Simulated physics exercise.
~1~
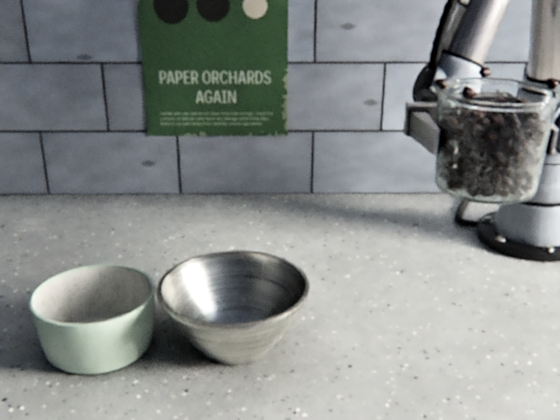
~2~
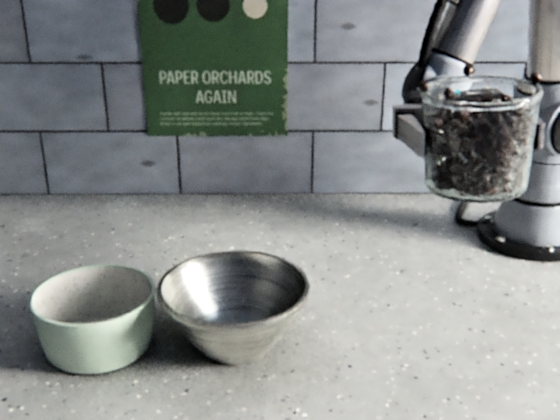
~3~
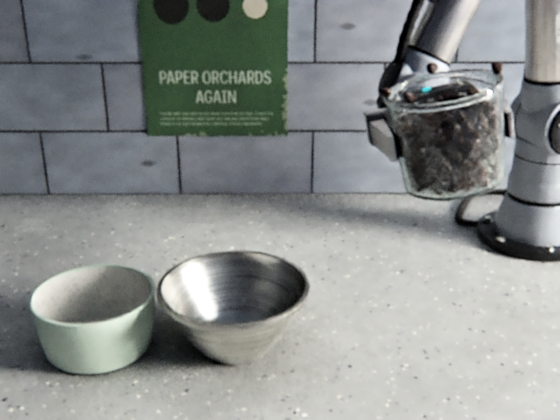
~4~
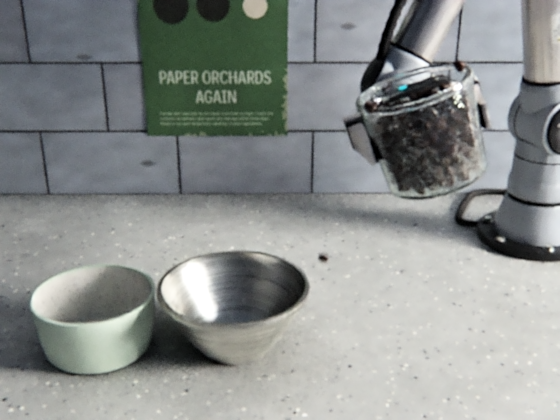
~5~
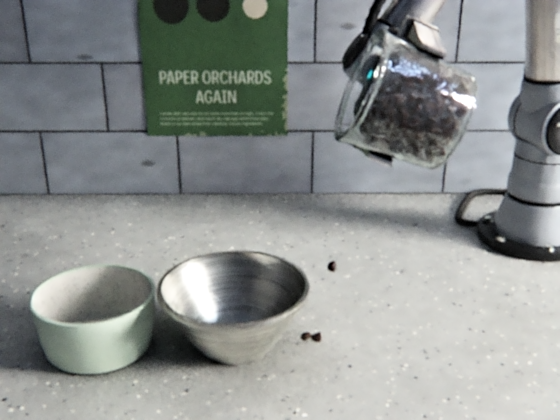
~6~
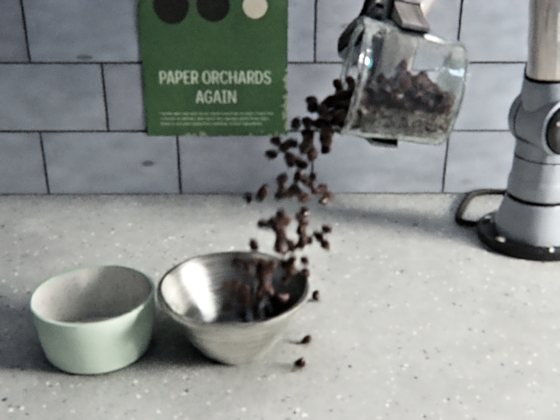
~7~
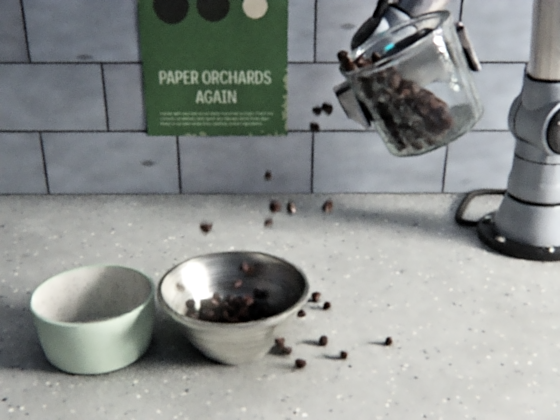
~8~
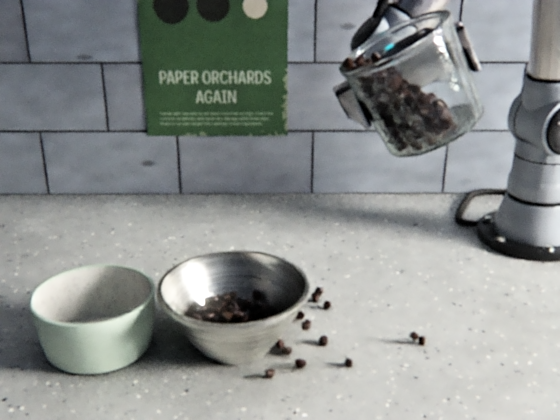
The clip opens with a robot arm holding a clear glass cup full of small dark beans at the upper right, above a speckled counter where a pale green bowl and a metal bowl sit side by side. The arm carries the cup left and begins to lean it toward the bowls, and a few beans drop onto the counter. It tips further until a stream pours into the metal bowl, some scattering beside it. The cup then tilts partway back and the flow thins out. Finally the cup hangs still, leaning and partly full, with beans in the metal bowl, several strewn to its right, and the green bowl apparently empty.
